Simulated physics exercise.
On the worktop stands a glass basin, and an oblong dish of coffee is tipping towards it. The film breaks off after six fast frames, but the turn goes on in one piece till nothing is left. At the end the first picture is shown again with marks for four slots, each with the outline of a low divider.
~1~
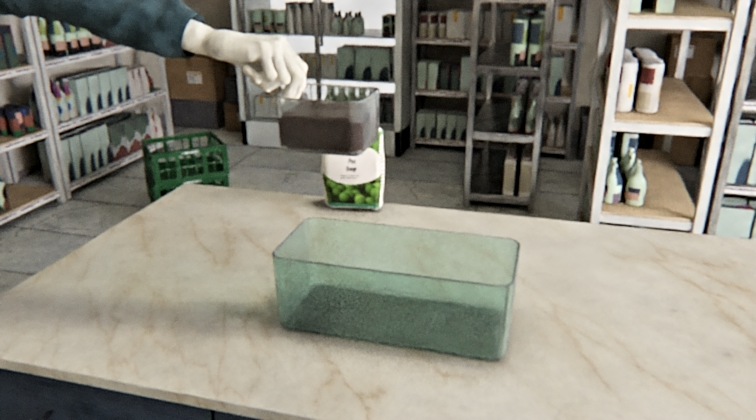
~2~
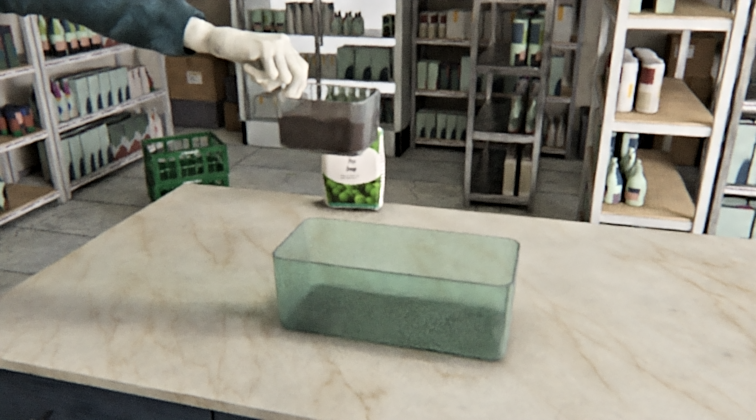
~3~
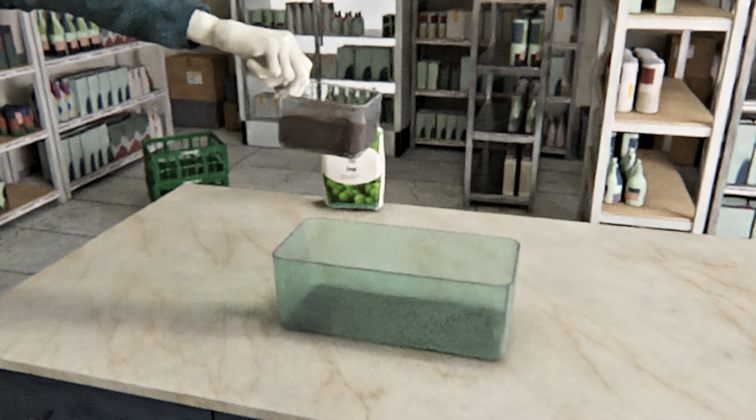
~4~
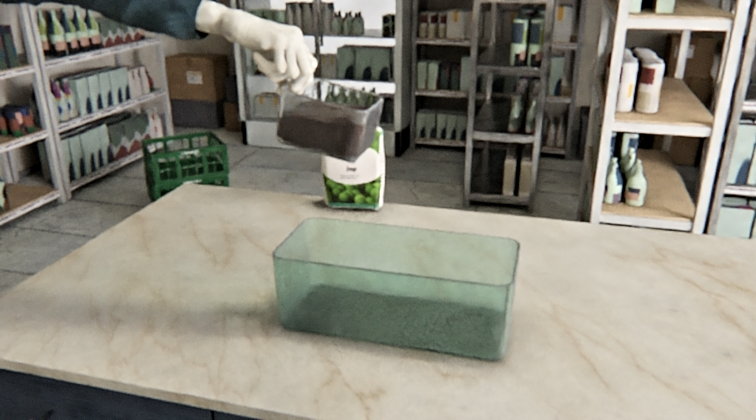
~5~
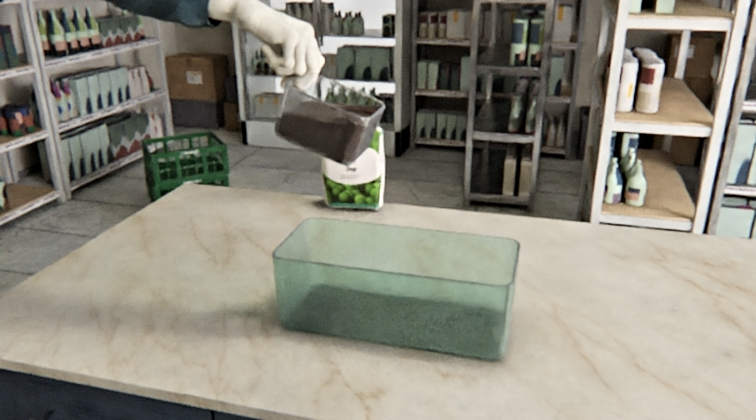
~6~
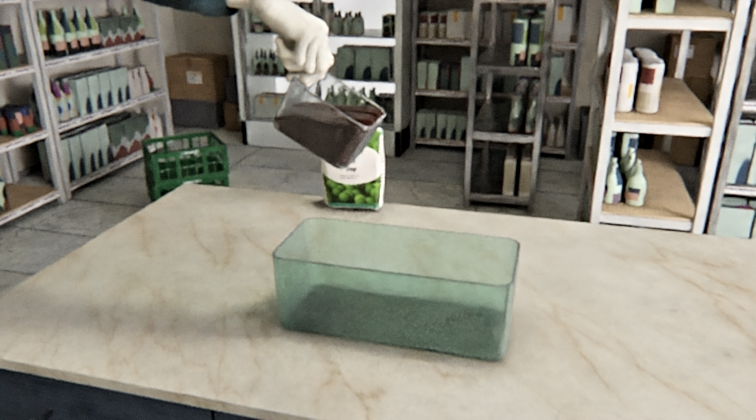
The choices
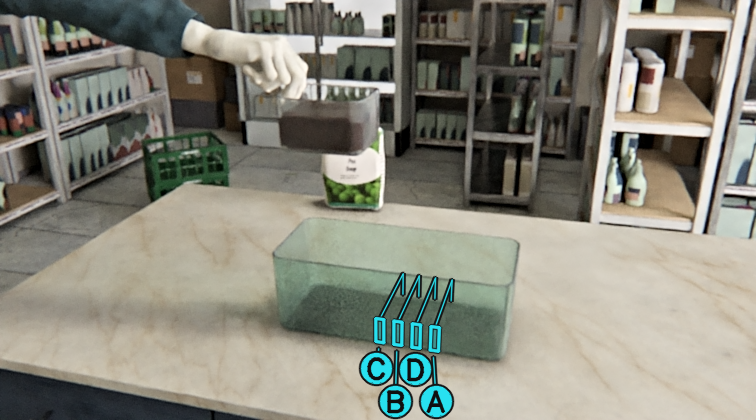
In a shop, a pale hand slowly tilting a clear oblong dish of dark coffee rightward above a worktop with a glass basin.
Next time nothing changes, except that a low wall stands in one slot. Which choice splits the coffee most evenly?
D works best here.
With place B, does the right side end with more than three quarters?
No, it does not.
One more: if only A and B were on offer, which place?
That is place B.
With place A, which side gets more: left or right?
The left side.
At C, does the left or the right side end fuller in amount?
The right one.
On the marked copy, A at (433, 357); B at (396, 351); C at (378, 348); D at (414, 354).
With A, about 91 % ends left of the wall and 8 % right of it.
With B, about 32 % ends left of the wall and 66 % right of it.
With C, about 11 % ends left of the wall and 87 % right of it.
With D, about 50 % ends left of the wall and 49 % right of it.
